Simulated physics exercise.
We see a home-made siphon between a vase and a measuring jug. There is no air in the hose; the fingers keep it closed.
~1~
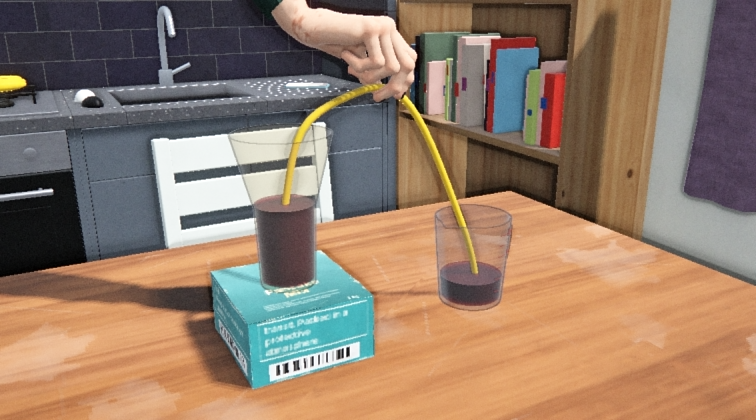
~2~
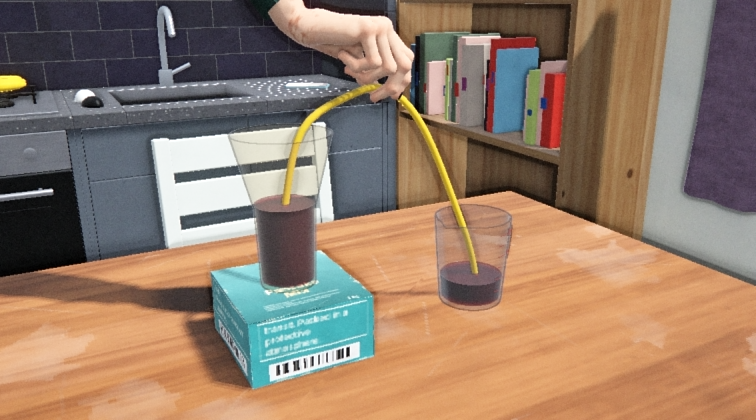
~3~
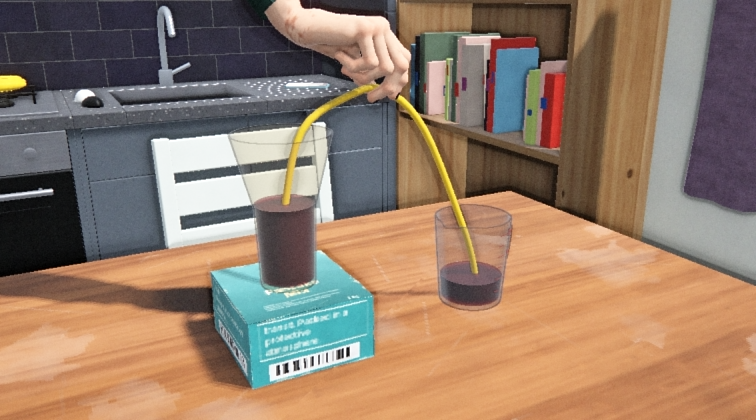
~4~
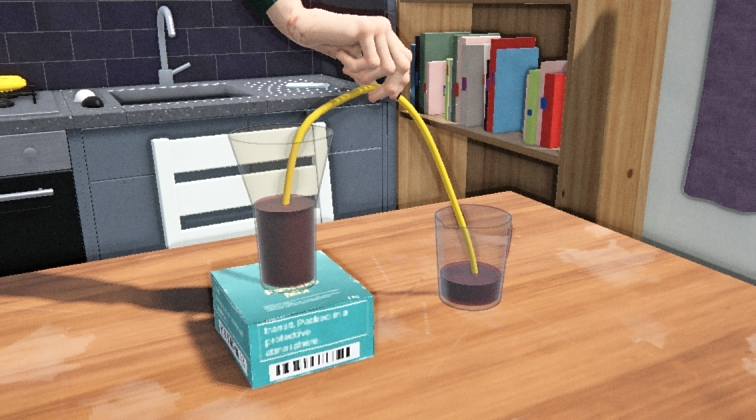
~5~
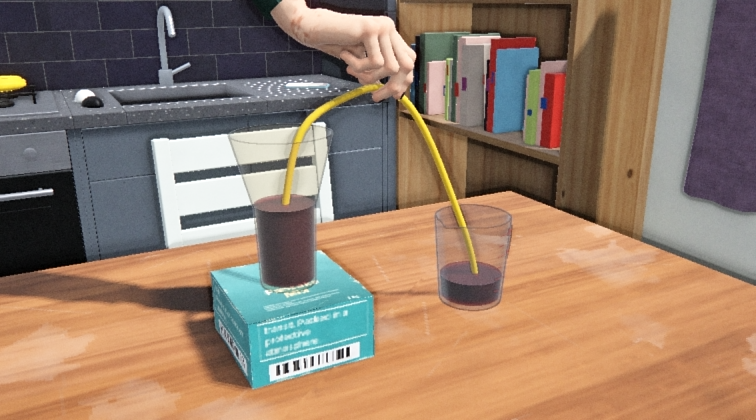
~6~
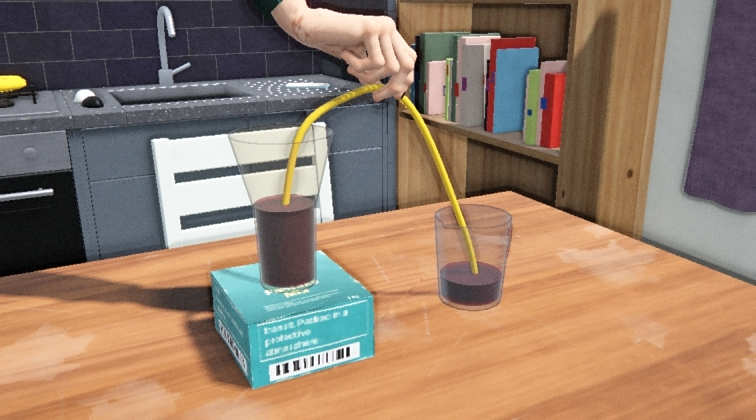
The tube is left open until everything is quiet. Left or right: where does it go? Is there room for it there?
Direction: Towards the right; receiver takes it all.
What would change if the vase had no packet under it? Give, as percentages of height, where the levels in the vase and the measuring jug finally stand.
They end up near 30 and 45 in a hundred of their heights, in that order.
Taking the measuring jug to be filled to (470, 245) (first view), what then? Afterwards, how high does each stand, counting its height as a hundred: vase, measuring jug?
15 % and 90 %, in that order.
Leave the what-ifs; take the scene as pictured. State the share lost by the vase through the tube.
Roughly 85 per cent of it.
Next, the vase is about a third full; the measuring jug is about a third full.
After that, the vase is about a quarter full; the measuring jug is about half full.
Finally, the vase is nearly empty; the measuring jug is about two thirds full.
